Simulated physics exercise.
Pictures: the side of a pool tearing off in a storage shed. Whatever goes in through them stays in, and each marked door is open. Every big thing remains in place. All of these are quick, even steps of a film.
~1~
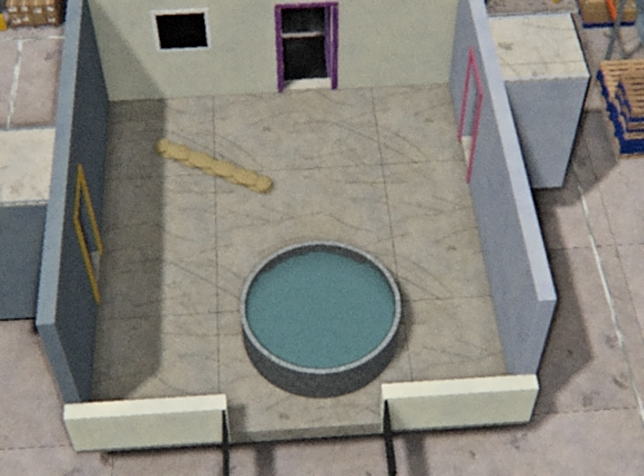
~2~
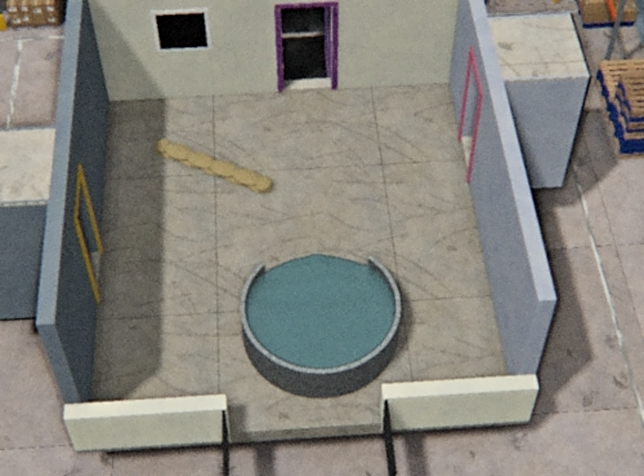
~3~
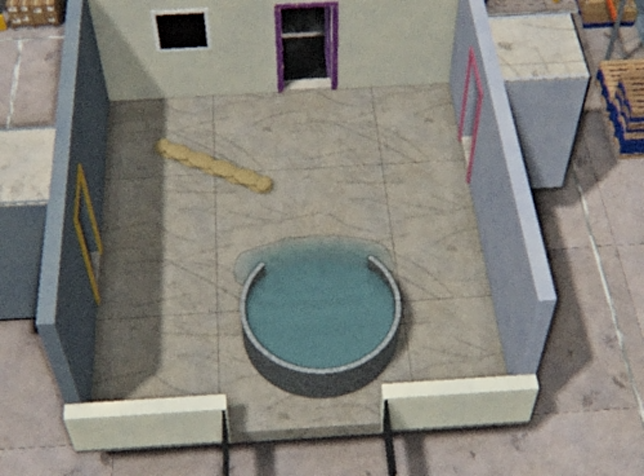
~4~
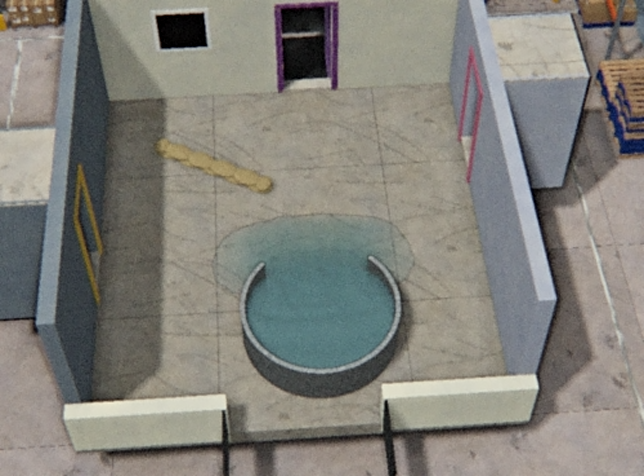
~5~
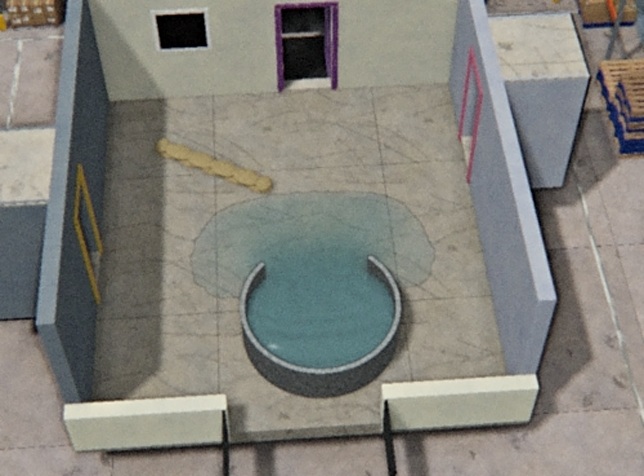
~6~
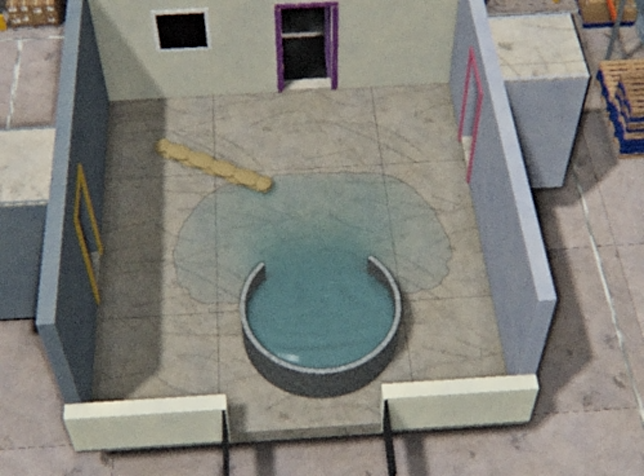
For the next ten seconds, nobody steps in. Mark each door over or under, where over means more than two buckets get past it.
Pink door - under; yellow door - under; purple door - over.
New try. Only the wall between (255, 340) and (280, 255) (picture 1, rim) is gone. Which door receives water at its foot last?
My answer: The door marked pink.
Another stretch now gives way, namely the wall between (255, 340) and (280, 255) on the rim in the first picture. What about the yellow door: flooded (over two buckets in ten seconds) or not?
Taking them in turn, yellow tops the limit.
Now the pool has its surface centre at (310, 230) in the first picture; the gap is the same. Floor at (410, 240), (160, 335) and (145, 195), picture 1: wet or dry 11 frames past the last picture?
Taking them in the order asked: Spared, then spared, then inundated.
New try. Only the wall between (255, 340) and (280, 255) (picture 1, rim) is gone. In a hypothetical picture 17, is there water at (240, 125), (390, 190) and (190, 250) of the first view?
In that order: Clear, not flooded, awash.
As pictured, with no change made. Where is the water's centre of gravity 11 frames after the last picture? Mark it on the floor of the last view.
Roughly (306, 237) in the last picture.
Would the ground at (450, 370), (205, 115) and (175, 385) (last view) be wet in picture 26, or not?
First spot not wet, second inundated, third not wet.
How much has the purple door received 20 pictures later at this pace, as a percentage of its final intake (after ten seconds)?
Some 60 per cent.
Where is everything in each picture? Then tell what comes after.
Still water in the round pool at (320, 307), in the first picture.
The front is at a hidden place, out from the gap on the round pool's far side, in the second picture.
The front is at (240, 266), out from the gap on the round pool's far side, in the third picture.
Water pours out on the round pool's far side and has run to (222, 250), in the fourth picture.
The front is at (211, 225), out from the gap on the round pool's far side, in the fifth picture.
The front is at (204, 204), out from the gap on the round pool's far side, in the sixth picture.
A moment on, water covers 45 % of the floor; the pink door wet at the sill, nothing in, the yellow door not reached, the purple door not reached.
Next, water covers 55 % of the floor; the pink door wet at the sill, nothing in, the yellow door wet at the sill, nothing in, the purple door over two buckets in.
Then, water covers 60 % of the floor; the pink door wet at the sill, nothing in, the yellow door wet at the sill, nothing in, the purple door far over two buckets in.
Later, water covers 80 % of the floor; the pink door wet at the sill, nothing in, the yellow door wet at the sill, nothing in, the purple door far over two buckets in.
In the end, water covers 95 % of the floor; the pink door wet at the sill, nothing in, the yellow door wet at the sill, nothing in, the purple door far over two buckets in.
